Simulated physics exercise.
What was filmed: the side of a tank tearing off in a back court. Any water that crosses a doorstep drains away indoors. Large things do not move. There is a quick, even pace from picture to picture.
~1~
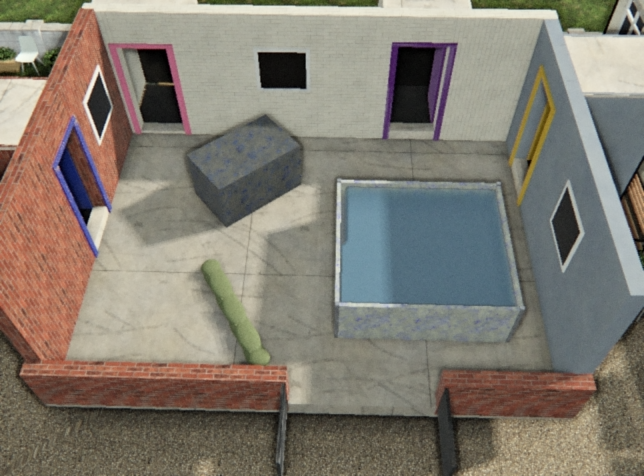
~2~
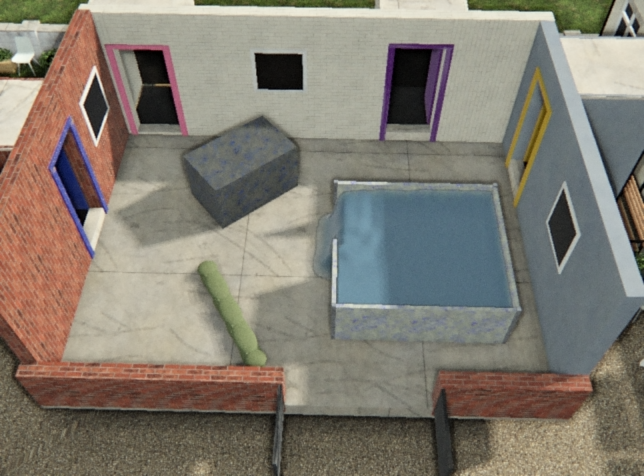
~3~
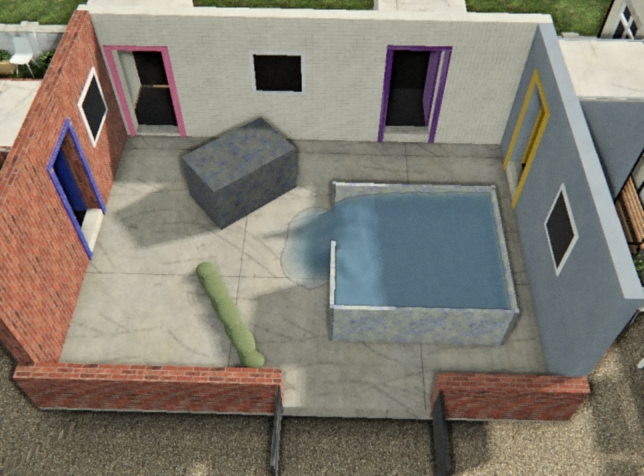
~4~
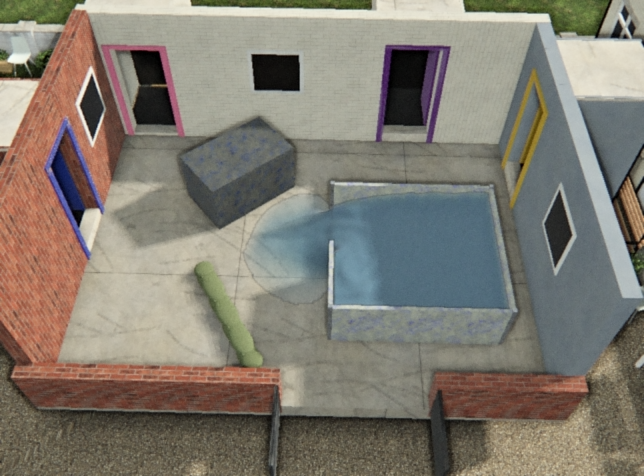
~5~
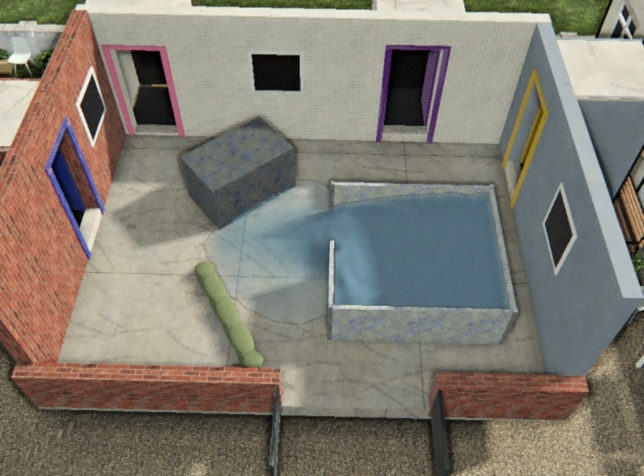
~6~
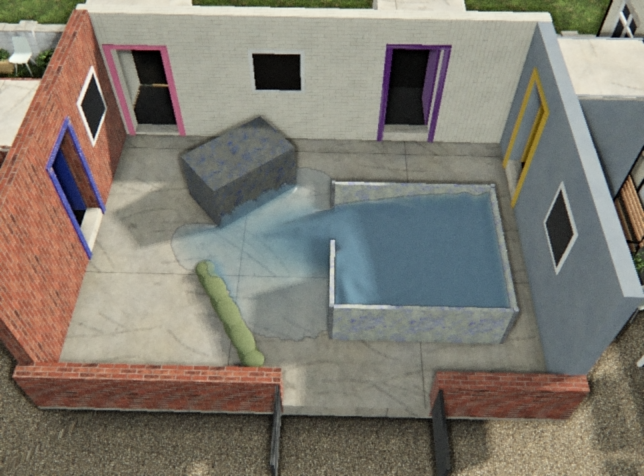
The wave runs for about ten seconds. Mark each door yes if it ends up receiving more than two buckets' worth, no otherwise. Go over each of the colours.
Blue door - yes, purple door - no, yellow door - no, pink door - yes.
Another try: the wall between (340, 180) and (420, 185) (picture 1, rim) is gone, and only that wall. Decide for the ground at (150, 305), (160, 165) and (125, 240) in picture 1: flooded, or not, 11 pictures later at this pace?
The first spot is spared, the second soaked and the third spared.
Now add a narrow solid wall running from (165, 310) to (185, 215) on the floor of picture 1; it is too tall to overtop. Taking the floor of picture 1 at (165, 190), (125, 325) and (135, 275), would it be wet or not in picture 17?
Results in order: Swamped / bone-dry / bone-dry.
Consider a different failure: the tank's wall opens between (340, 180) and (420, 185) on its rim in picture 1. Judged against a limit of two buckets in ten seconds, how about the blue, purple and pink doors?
Outcome - blue door: Short of the mark, purple door: Past the mark, pink door: Past the mark.
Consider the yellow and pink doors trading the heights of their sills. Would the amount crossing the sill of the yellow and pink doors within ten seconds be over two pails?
You'll see the yellow door tops the limit and the pink door stays short.
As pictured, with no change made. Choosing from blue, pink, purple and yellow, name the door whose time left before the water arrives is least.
Clearly the blue-painted one.
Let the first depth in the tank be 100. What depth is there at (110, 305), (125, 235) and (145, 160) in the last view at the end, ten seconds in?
Depths of roughly 12, 16 and 12 per cent.
A moment on, water covers 30 % of the floor; the blue door under two buckets in, the purple door not reached, the yellow door not reached, the pink door not reached.
Next, water covers 50 % of the floor; the blue door over two buckets in, the purple door not reached, the yellow door not reached, the pink door not reached.
Then, water covers 80 % of the floor; the blue door far over two buckets in, the purple door wet at the sill, nothing in, the yellow door not reached, the pink door under two buckets in.
Later, water covers 95 % of the floor; the blue door far over two buckets in, the purple door wet at the sill, nothing in, the yellow door wet at the sill, nothing in, the pink door far over two buckets in.
In the end, water covers 95 % of the floor; the blue door far over two buckets in, the purple door wet at the sill, nothing in, the yellow door wet at the sill, nothing in, the pink door far over two buckets in.
